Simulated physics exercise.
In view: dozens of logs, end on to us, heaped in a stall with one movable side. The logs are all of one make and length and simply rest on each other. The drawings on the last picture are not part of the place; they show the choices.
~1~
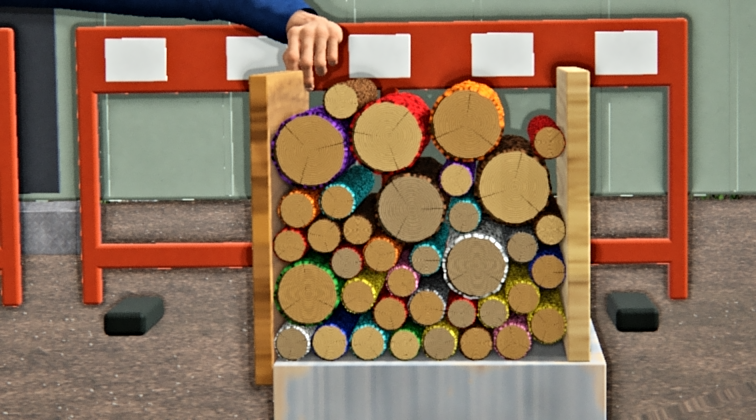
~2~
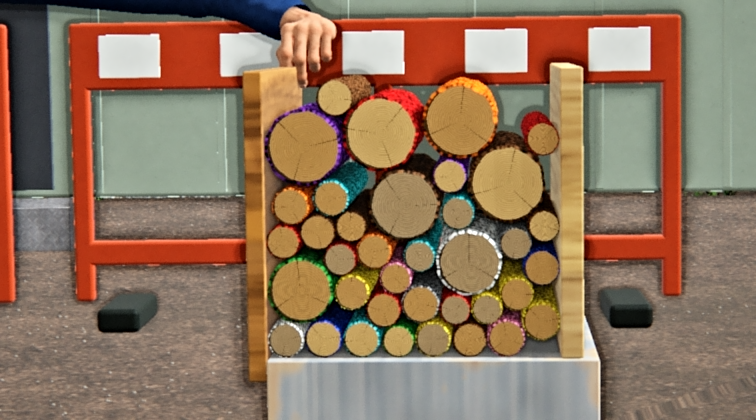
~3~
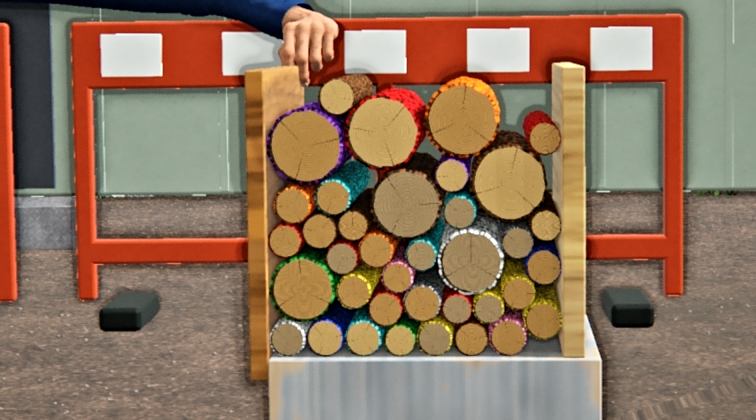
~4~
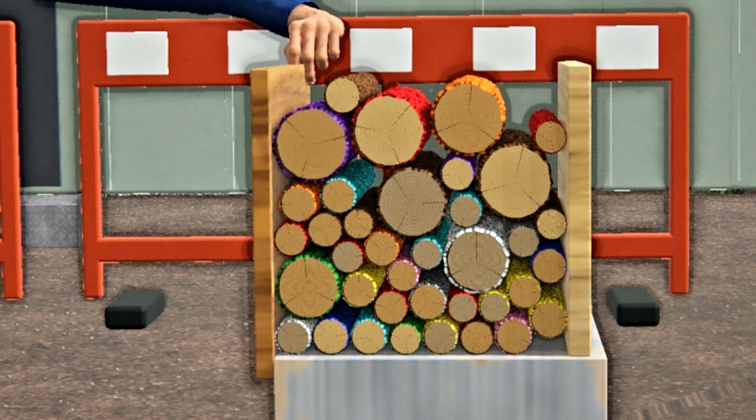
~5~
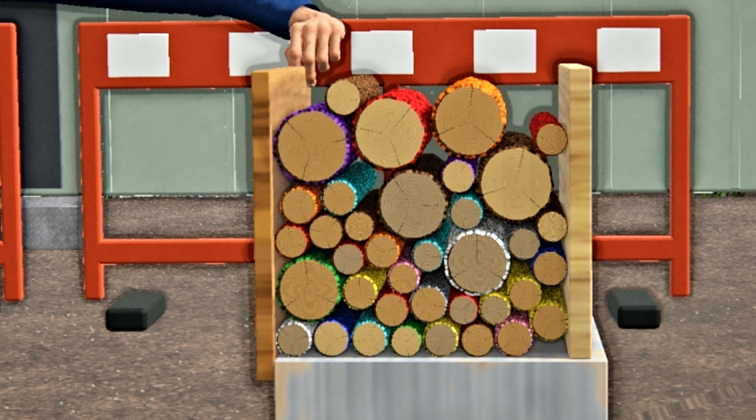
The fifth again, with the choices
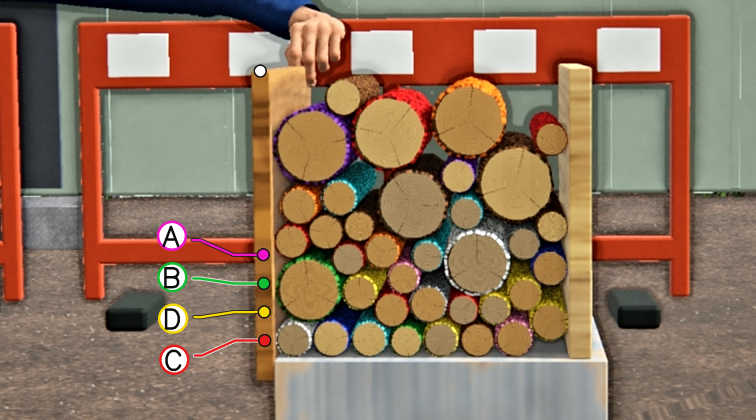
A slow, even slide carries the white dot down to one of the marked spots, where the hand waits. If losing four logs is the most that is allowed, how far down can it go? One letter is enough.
The answer is mark A.
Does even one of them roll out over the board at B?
Yes, at B.
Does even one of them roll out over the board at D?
Yes, at D.
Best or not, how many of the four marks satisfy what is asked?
One of them.
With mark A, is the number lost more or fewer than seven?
At A, fewer than seven.
On the copy, A at (264, 255); B at (264, 283); C at (265, 340); D at (265, 312); the white dot at (261, 71).
On A. First, top of the board (272, 150).
Then, top of the board (273, 237).
Finally, top of the board (273, 254), two out over the board.
By contrast, B more than four out over the board; C more than four out over the board; D more than four out over the board.
